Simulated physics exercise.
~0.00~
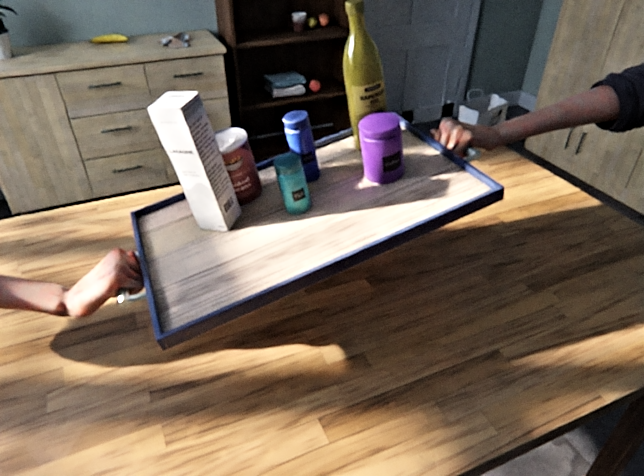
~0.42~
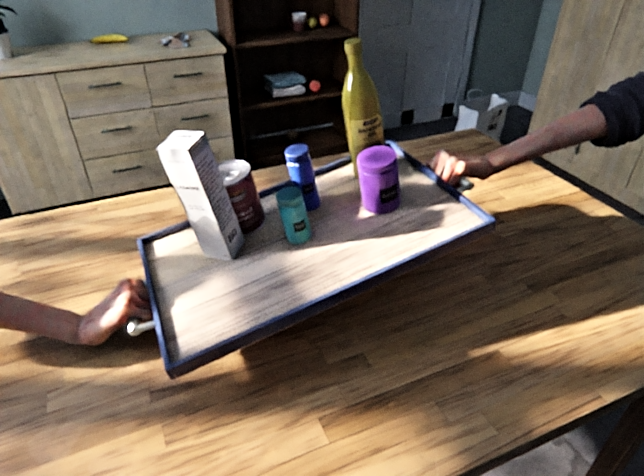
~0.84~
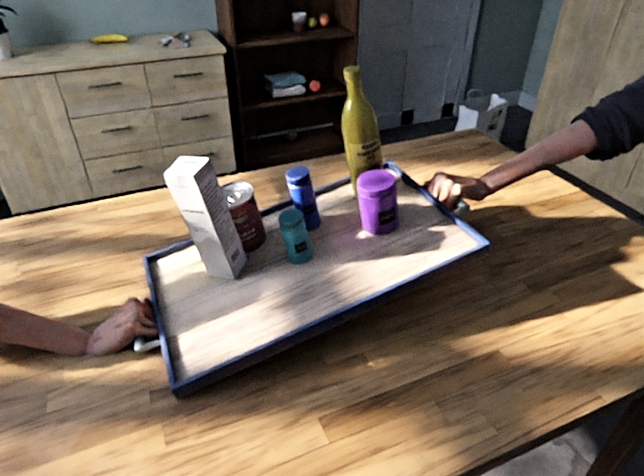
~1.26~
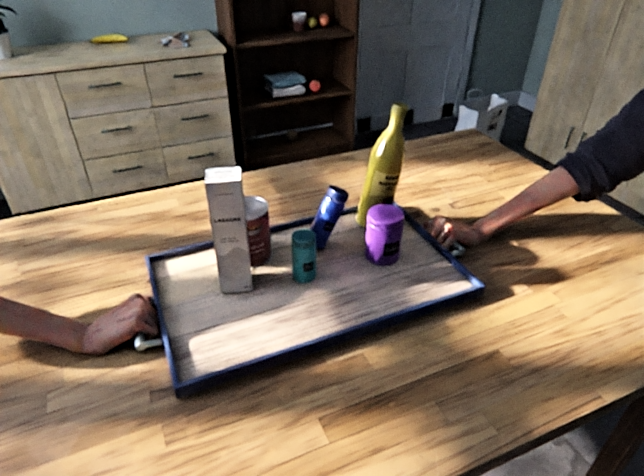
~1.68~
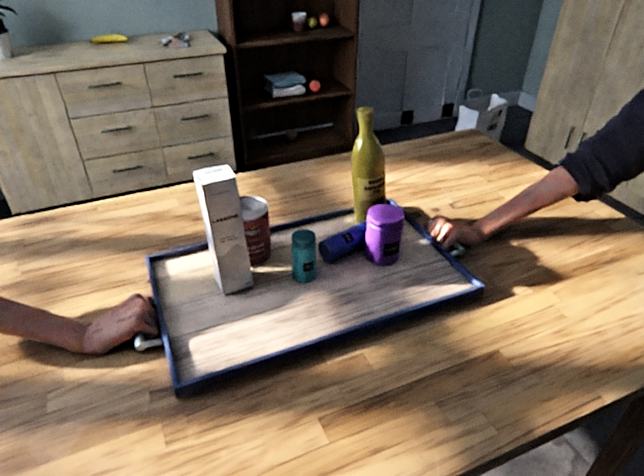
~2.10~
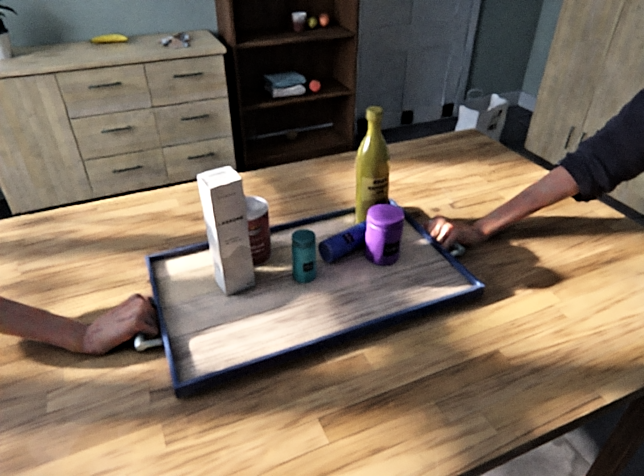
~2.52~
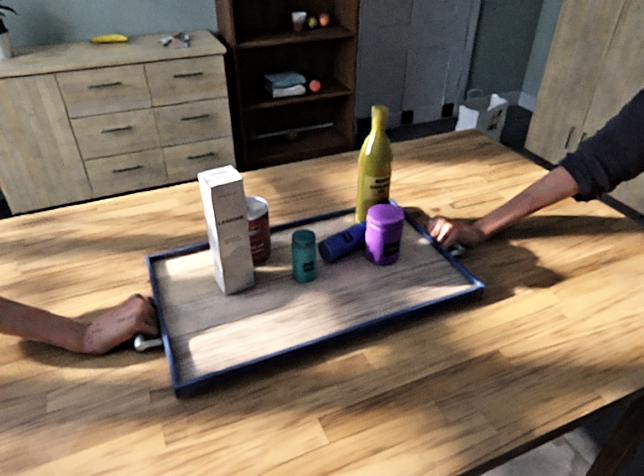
Tilted serving tray lowered by two hands onto a wooden table, the blue shaker toppling while the other five items stay standing.
